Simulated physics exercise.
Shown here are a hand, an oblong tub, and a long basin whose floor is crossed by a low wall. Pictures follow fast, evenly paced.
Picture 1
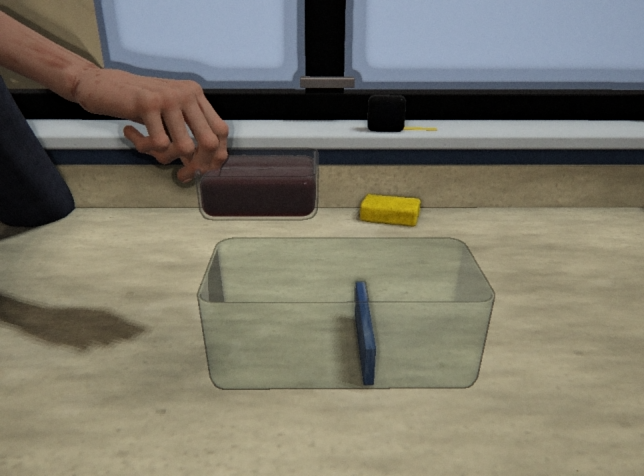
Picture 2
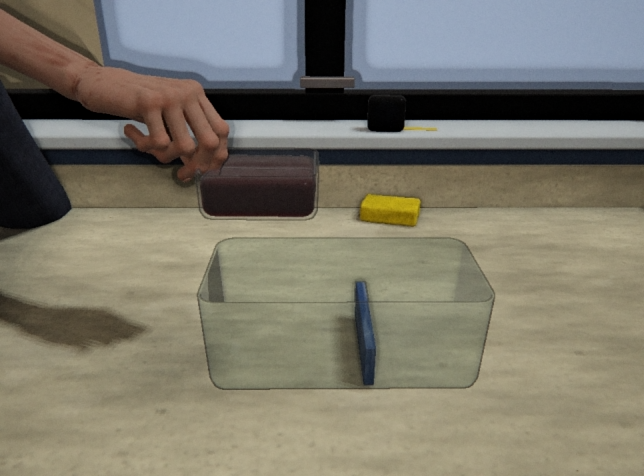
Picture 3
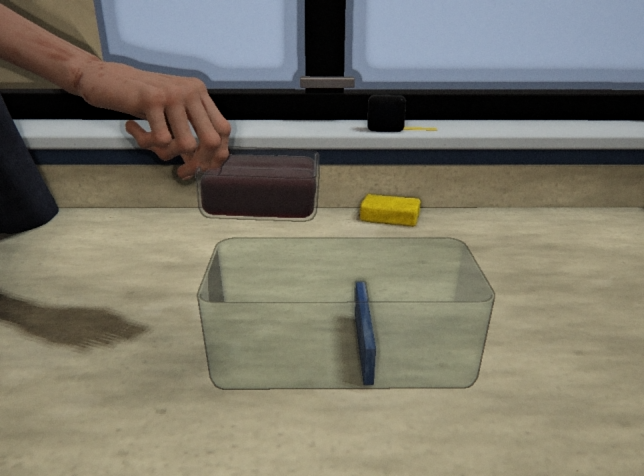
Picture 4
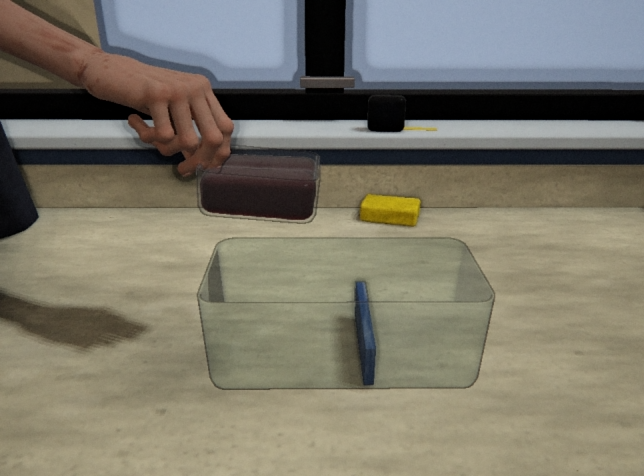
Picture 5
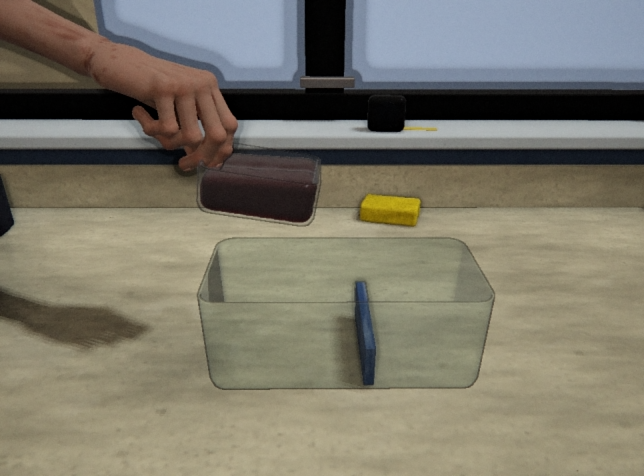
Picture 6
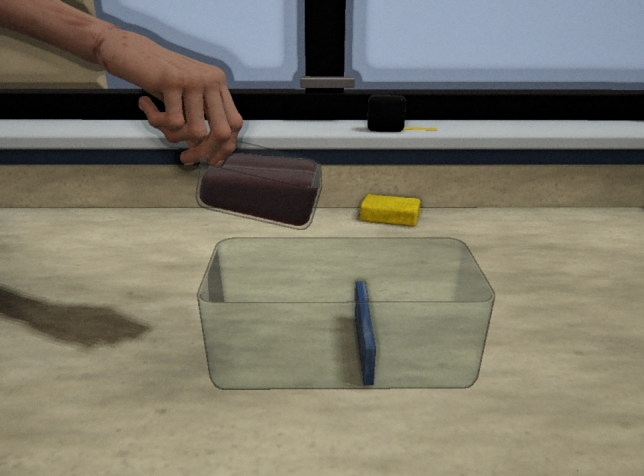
A hand gradually tilting a small clear tub of dark red liquid rightward behind a long clear basin with a blue divider.
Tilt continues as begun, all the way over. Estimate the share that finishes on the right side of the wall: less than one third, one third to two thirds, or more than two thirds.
The right side ends up with one third to two thirds.
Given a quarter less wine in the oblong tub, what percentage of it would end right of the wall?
The share comes to some 25 parts in a hundred.
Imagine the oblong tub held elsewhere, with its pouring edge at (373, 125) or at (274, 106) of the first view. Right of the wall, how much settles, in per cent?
First about 85, then 0 per cent.
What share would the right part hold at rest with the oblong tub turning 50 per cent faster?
Around 35 per cent ends up there.
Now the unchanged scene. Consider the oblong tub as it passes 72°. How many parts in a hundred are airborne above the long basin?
About 40 %.
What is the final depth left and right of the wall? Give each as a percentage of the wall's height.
On the left it sits near 20, while on the right it sits near 20.
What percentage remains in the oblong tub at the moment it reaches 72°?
It works out to close to 25 percent.
A moment on, the tilt is 72° and 26 per cent is still to pour, 13 is left of the wall and 21 right of it.
Next, the tilt is 98° and 5 per cent is still to pour, 41 is left of the wall and 50 right of it.
Then the tilt is 99° and 0 per cent is still to pour, 48 is left of the wall and 50 right of it.
Later the tilt is 99° and 0 per cent is still to pour, 50 is left of the wall and 50 right of it.
At rest 50 per cent lies left of the wall, 50 right of it and 1 outside.
